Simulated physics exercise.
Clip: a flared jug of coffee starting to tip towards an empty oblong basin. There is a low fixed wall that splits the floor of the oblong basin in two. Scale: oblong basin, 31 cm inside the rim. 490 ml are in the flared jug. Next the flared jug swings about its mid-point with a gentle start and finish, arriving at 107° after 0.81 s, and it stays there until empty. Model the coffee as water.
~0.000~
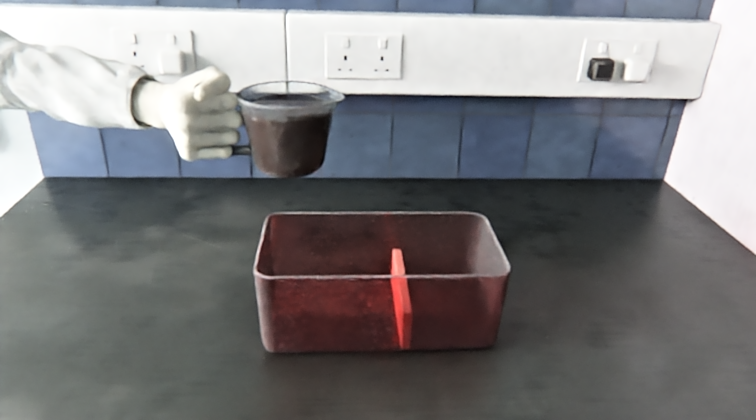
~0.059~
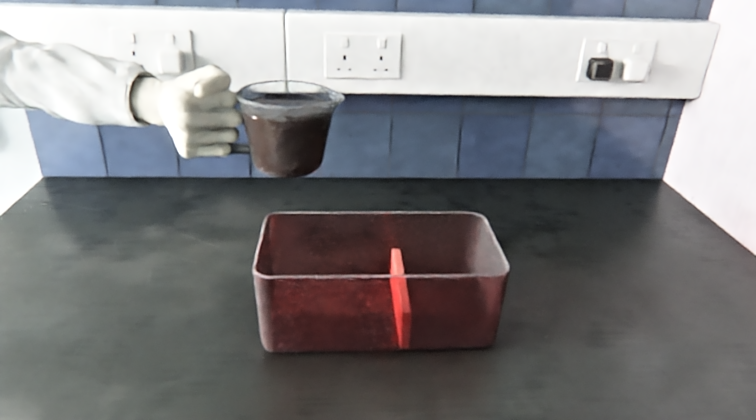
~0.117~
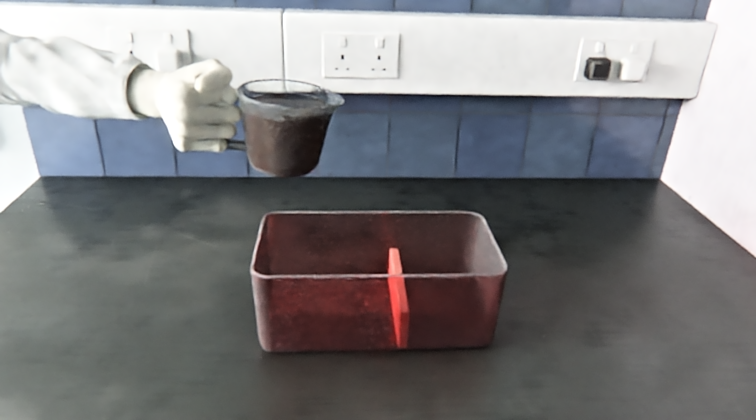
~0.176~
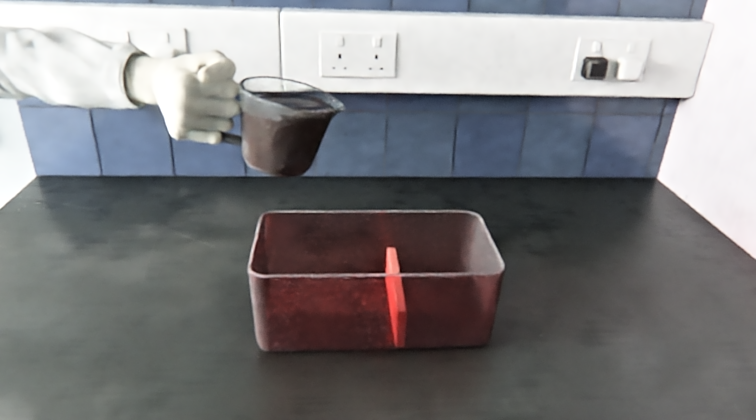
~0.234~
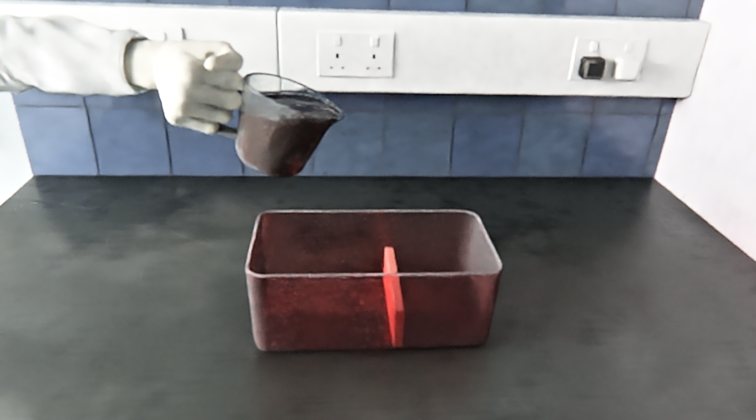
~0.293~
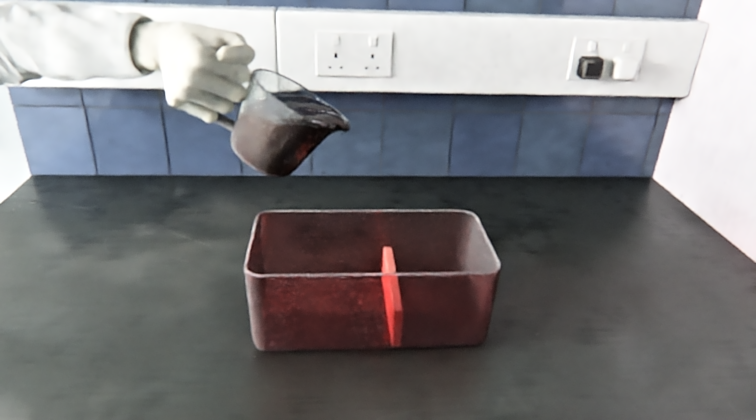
On a dark worktop against blue tiles, a pale-gloved hand held a clear jug of dark coffee above an oblong basin with a red divider, then tilted it steadily rightward, bringing the coffee to its lip.
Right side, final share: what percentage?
14 per cent.
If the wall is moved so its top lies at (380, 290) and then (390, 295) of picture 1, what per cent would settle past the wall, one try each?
I'd put it at about 70 per cent for the first and about 45 per cent for the second.
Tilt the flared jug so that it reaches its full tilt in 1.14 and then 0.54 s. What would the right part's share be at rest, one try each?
Roughly 20 per cent the first time and 10 per cent the second.
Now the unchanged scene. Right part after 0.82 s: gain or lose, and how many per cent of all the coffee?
A gain, roughly 2.
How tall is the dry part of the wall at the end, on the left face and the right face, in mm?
44 mm left, 56 mm right.
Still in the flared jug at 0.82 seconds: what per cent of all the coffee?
3 per cent or so.
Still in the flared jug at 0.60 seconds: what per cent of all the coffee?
At that time about 38 in a hundred parts are still held.
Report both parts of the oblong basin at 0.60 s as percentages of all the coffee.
About 20 % left, 9 % right.
Then, 0.60 s in, the tilt is 90° and 39 per cent is still to pour, 19 is left of the wall and 9 right of it.
Then, 0.82 s in, the tilt is 107° and 3 per cent is still to pour, 76 is left of the wall and 13 right of it.
Then, 1.06 s in, the tilt is 107° and 0 per cent is still to pour, 83 is left of the wall and 14 right of it.
Then, 1.31 s in, the tilt is 107° and 0 per cent is still to pour, 83 is left of the wall and 14 right of it.
Finally, 83 per cent lies left of the wall, 14 right of it and 3 outside.
